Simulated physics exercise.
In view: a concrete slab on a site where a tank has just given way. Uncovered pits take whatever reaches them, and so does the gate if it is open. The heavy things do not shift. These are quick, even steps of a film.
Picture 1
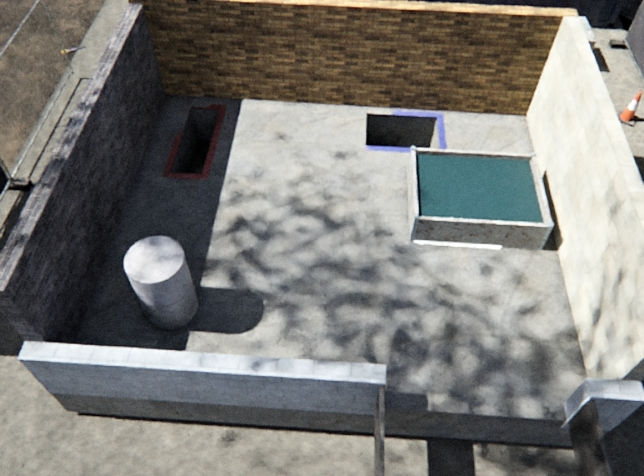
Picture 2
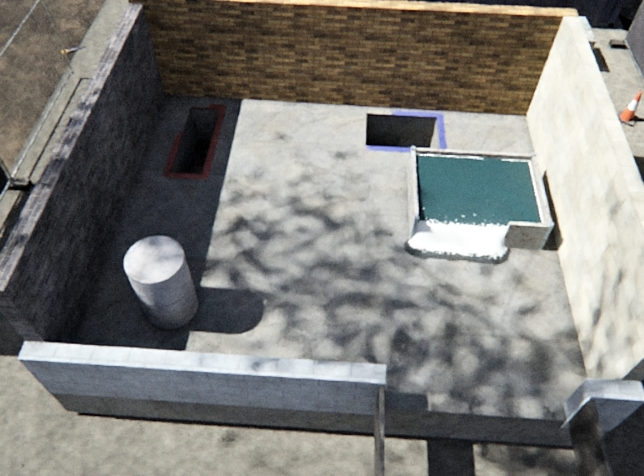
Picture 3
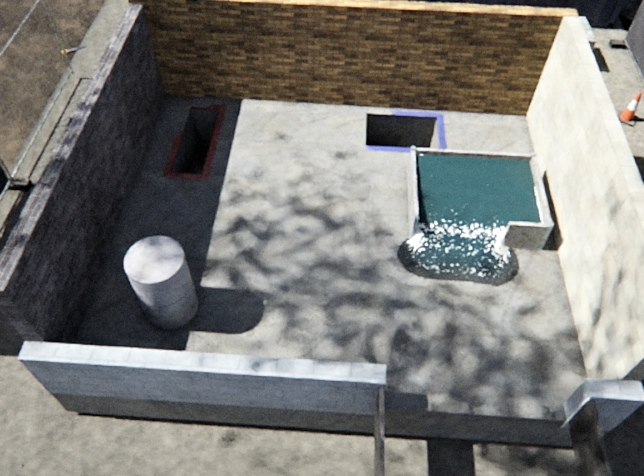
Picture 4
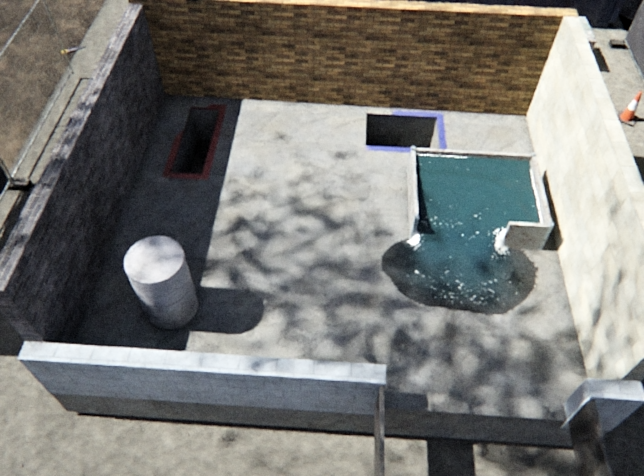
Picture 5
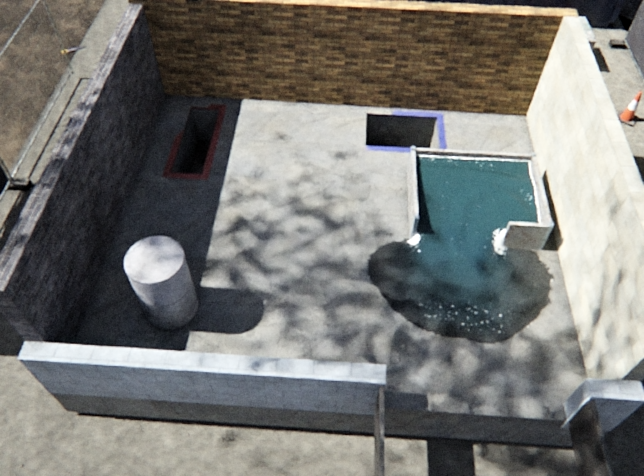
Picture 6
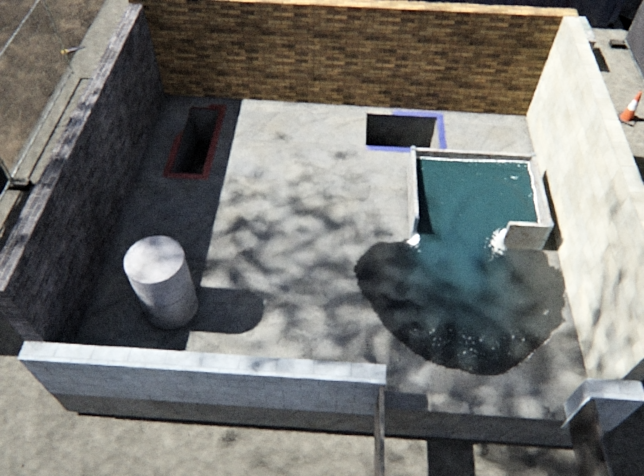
A walled concrete slab held a square tank of still green water, until water burst through the tank's near side in white froth and spread toward the front in a widening dark pool.
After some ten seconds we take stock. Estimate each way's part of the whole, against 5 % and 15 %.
The gate takes over 15 %; the red pit takes under 5 %; the blue pit takes under 5 %.
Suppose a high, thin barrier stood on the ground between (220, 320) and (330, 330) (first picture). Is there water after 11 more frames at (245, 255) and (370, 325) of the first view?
One after the other: Clear, covered.
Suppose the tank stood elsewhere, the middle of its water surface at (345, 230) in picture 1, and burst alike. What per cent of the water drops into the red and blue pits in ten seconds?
In per cent: Red 8, blue 4.
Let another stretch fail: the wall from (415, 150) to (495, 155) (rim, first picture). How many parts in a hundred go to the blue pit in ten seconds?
Parts in a hundred: Blue 70.
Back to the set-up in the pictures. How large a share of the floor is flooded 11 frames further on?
I make it 25 per cent.
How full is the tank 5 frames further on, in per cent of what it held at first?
Close to 56 %.
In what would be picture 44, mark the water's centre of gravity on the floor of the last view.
At about (384, 284).
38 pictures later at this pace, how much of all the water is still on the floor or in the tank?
I make it 48 per cent.
A moment on, water covers 25 % of the floor; the gate 5 %, the red pit 0 %, the blue pit 0 %.
Next, water covers 25 % of the floor; the gate 19 %, the red pit 0 %, the blue pit 0 %.
Then, water covers 30 % of the floor; the gate 36 %, the red pit 0 %, the blue pit 0 %.
Later, water covers 40 % of the floor; the gate 52 %, the red pit 0 %, the blue pit 0 %.
In the end, water covers 40 % of the floor; the gate 63 %, the red pit 0 %, the blue pit 0 %.
